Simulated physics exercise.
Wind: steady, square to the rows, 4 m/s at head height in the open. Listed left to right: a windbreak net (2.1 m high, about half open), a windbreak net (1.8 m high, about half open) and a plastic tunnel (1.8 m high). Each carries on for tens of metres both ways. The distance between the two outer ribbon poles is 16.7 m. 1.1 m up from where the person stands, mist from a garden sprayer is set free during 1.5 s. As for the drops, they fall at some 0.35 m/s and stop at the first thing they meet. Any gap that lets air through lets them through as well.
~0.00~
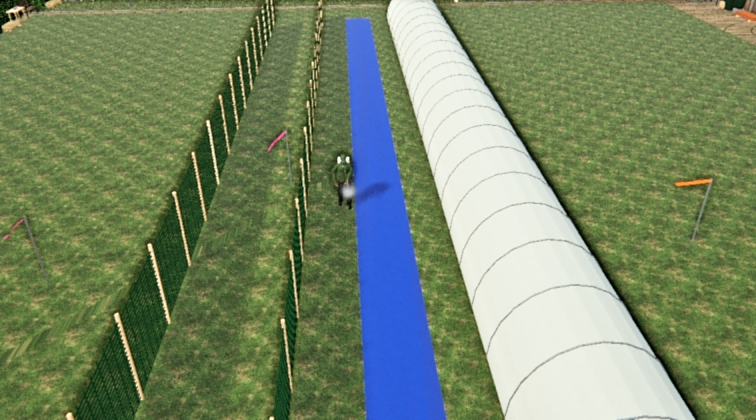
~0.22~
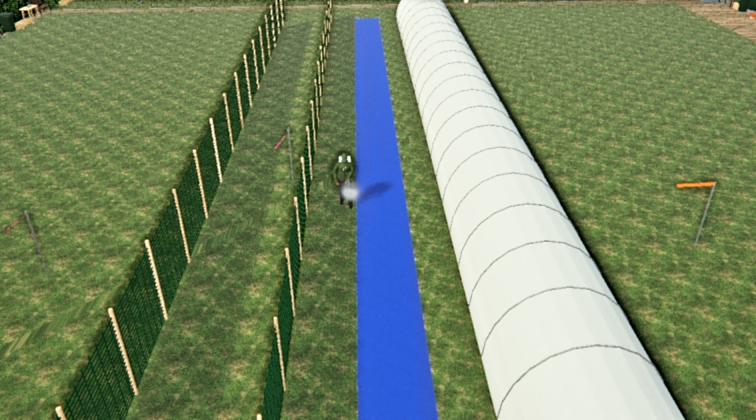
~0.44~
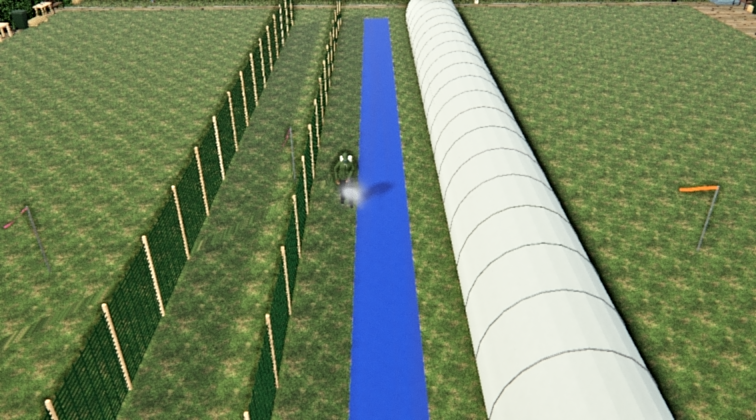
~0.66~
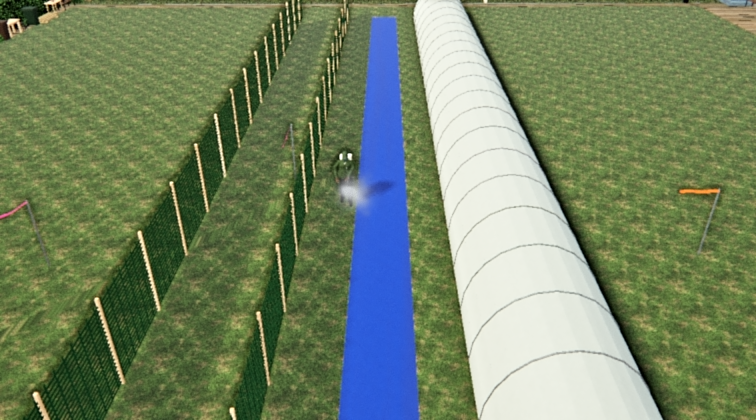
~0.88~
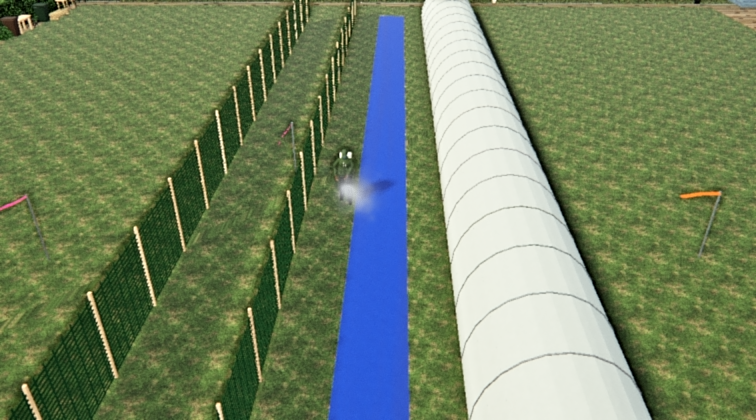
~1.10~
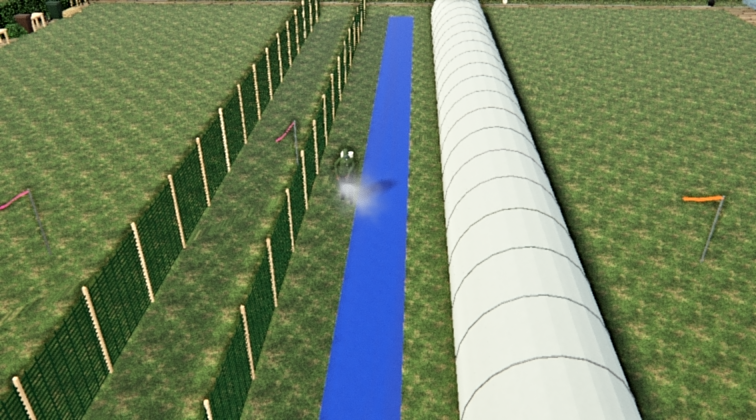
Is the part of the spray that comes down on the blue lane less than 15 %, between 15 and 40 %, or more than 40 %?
The share landing there is above 40 %.
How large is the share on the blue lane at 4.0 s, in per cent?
Roughly 35 in a hundred by then.
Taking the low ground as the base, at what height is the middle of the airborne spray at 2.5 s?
0.8 m.
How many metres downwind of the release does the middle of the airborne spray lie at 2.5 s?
Reading: Near 0.5 m.
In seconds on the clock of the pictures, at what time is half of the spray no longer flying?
Around 5.0 seconds.
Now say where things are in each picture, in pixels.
The first frame shows the spray in the air spans x = 345 to 350 around y = 190 and it comes from (348, 189).
The second frame shows the right ribbon ends at (678, 186), leaning 85 degrees to the left, the spray in the air spans x = 345 to 355 around y = 190 and the blue one passes (385, 252).
The third frame shows the spray in the air spans x = 340 to 360 around y = 190 and the top of the plastic tunnel crosses (509, 164).
The fourth frame shows the spray in the air spans x = 340 to 365 around y = 190 and the blue one passes (382, 203).
The fifth frame shows the right ribbon ends at (681, 196), leaning 85 degrees to the left and the spray in the air spans x = 340 to 370 around y = 190.
The sixth frame shows the spray in the air spans x = 340 to 375 around y = 190 and the top of the plastic tunnel crosses (508, 166).
After 2.5 s, 13 % is no longer flying here, and 12 % lies on the blue lane; the middle of what still flies is 0.7 m above the low ground, near (370, 197).
After 4.0 s, 41 % is no longer flying here, and 35 % lies on the blue lane; the middle of what still flies is 0.7 m above the low ground, near (385, 199).
After 8.0 s, 79 % is no longer flying here, and 50 % lies on the blue lane; the middle of what still flies is 0.8 m above the low ground, near (398, 195).
After 20.0 s, 99 % is no longer flying here, and 52 % lies on the blue lane.
After 45.0 s, 100 % is no longer flying here, and 52 % lies on the blue lane.
